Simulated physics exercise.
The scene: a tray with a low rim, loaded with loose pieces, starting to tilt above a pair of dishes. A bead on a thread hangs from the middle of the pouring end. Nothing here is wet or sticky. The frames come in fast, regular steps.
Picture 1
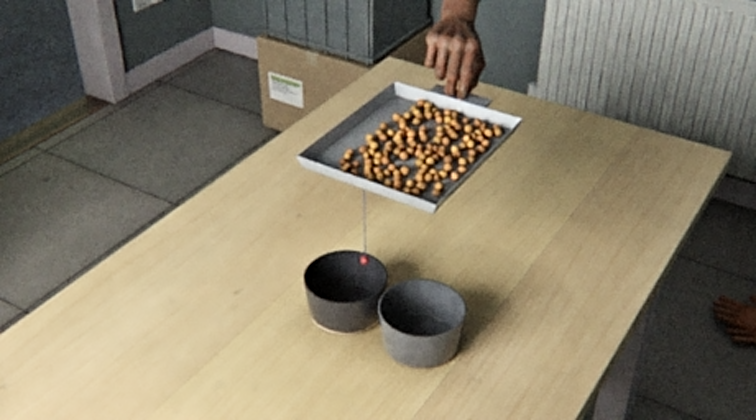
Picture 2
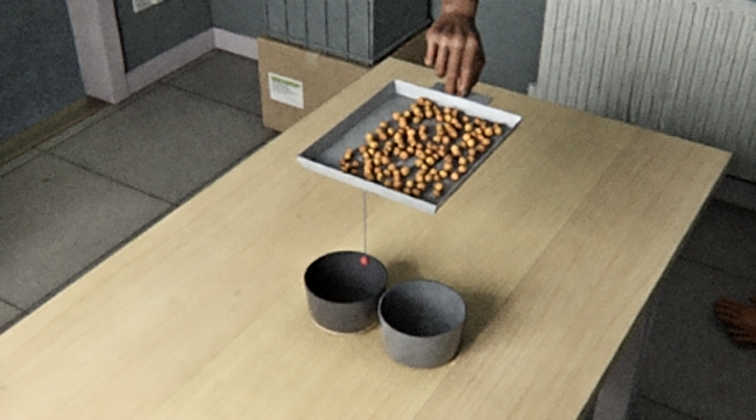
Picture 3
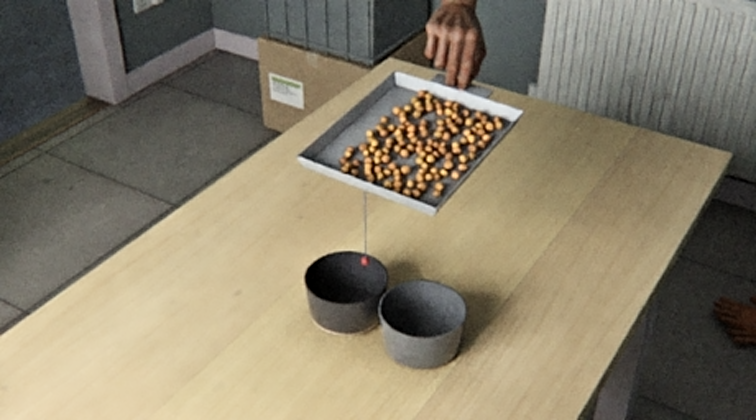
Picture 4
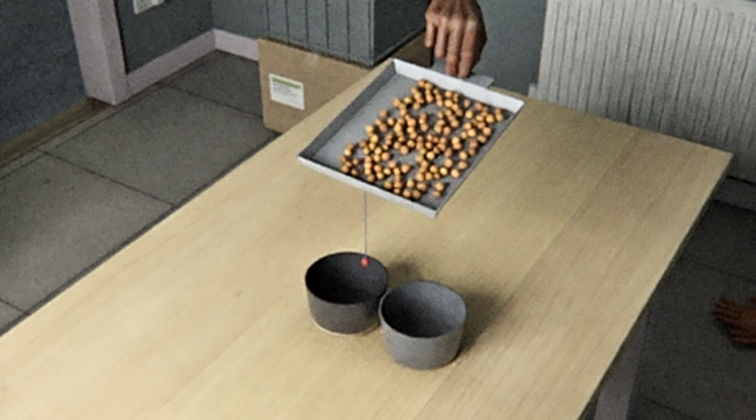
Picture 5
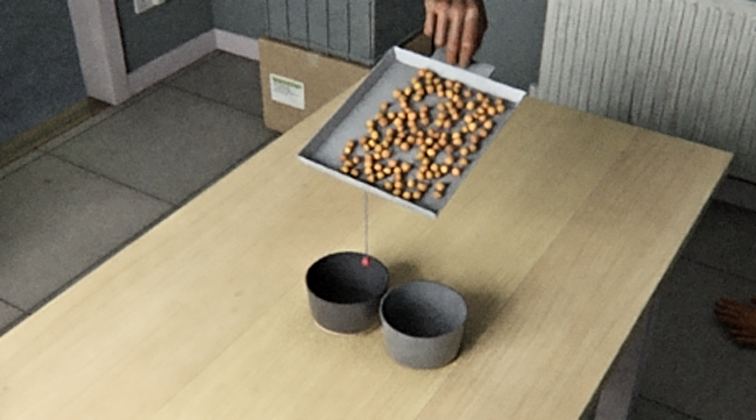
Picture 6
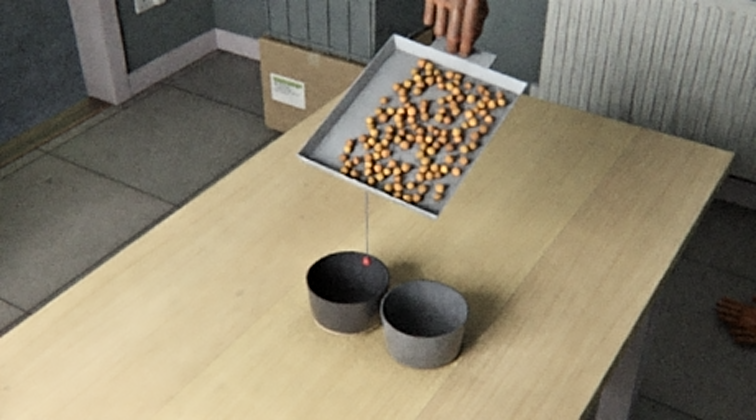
The clip shows a hand holding a low-rimmed tray of roasted chickpeas above two dark dishes on a wooden table; the tray gradually tilts toward its lower right corner, and a few chickpeas shift slightly.
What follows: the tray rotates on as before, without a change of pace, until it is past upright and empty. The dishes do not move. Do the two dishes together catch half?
In the dishes lies over half of it.
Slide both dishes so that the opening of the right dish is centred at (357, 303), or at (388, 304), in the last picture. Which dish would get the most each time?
In turn: Right; the right-hand dish.
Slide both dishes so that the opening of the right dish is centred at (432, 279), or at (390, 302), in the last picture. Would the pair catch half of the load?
One: Below a half. Two: Above a half.
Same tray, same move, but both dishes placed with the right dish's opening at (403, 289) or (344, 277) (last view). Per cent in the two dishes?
First some 60, then 10 per cent.
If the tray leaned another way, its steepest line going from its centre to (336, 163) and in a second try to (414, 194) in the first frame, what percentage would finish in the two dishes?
First some 20, then 100 per cent.
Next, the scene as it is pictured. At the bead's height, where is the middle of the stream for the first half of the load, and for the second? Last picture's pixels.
The first part at (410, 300); the rest at (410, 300).
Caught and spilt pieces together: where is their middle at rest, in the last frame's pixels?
At about (418, 336).
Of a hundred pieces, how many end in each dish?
The left dish has 20 per cent, the right dish has 80.
Just after the last frame, tray tipped steeply; almost all on the tray; about a tenth in the air.
A moment on, tray tipped past a quarter turn; just a few on the tray; roughly two thirds in the right dish; about a tenth in the left dish; just a few outside both; about a tenth in the air.
Further on, tray tipped past a quarter turn; the larger part in the right dish; roughly a quarter in the left dish; just a few outside both.
When it is over, tray tipped past a quarter turn; the larger part in the right dish; roughly a quarter in the left dish; just a few outside both.
